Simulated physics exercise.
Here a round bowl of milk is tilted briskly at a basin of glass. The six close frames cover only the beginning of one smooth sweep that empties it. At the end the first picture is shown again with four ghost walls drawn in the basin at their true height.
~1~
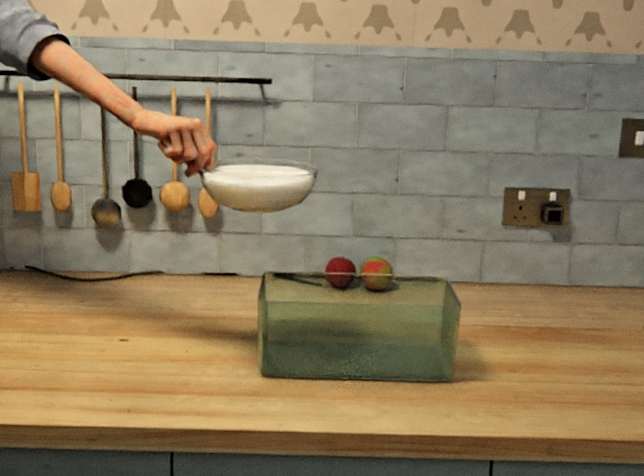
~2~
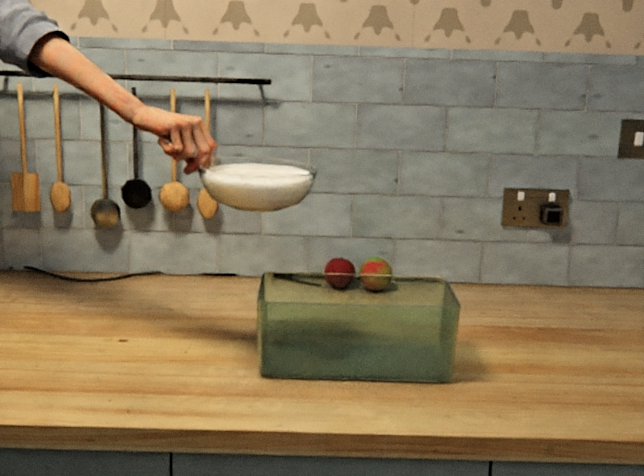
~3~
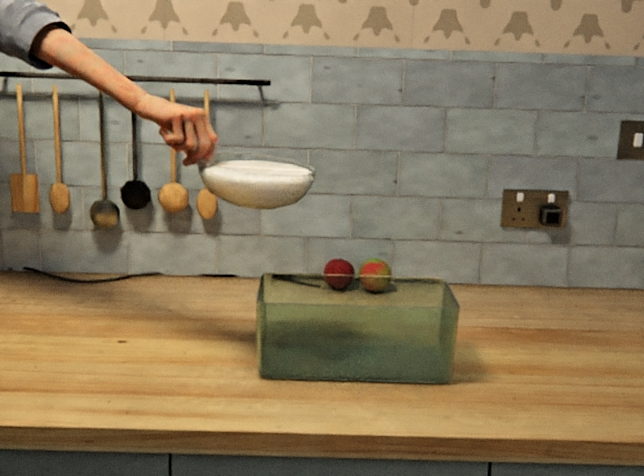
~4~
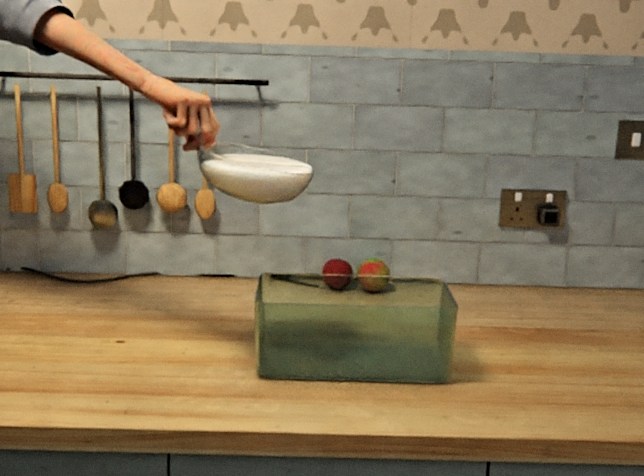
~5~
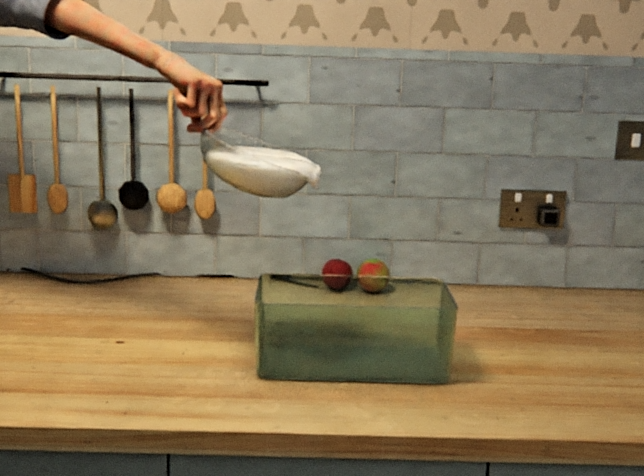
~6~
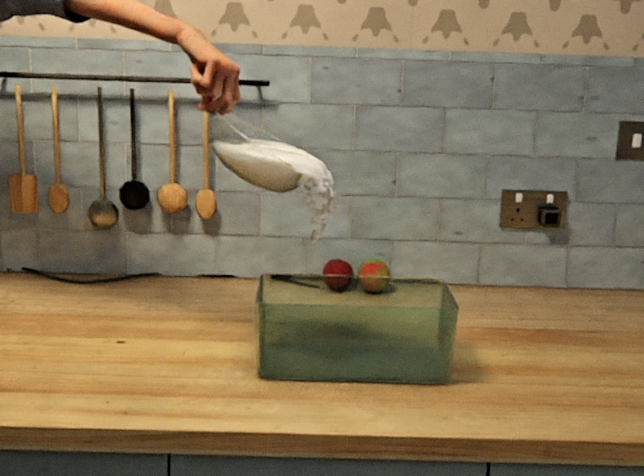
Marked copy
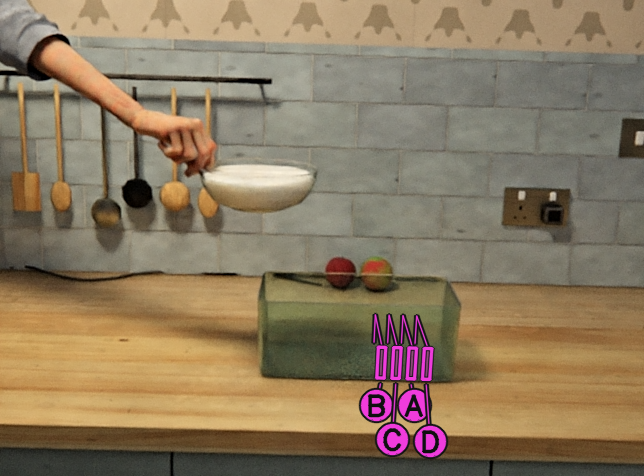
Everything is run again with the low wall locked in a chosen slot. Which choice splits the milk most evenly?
The best place is C.
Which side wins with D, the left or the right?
The left one.
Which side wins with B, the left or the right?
The right one.
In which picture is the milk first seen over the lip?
In picture 4.
On the marked copy, A at (411, 384); B at (380, 383); C at (395, 383); D at (426, 384).
For place A, about 72 % ends left of the wall and 26 % right of it.
For place B, about 25 % ends left of the wall and 73 % right of it.
For place C, about 44 % ends left of the wall and 54 % right of it.
For place D, about 90 % ends left of the wall and 4 % right of it; 6 % is lost outside.
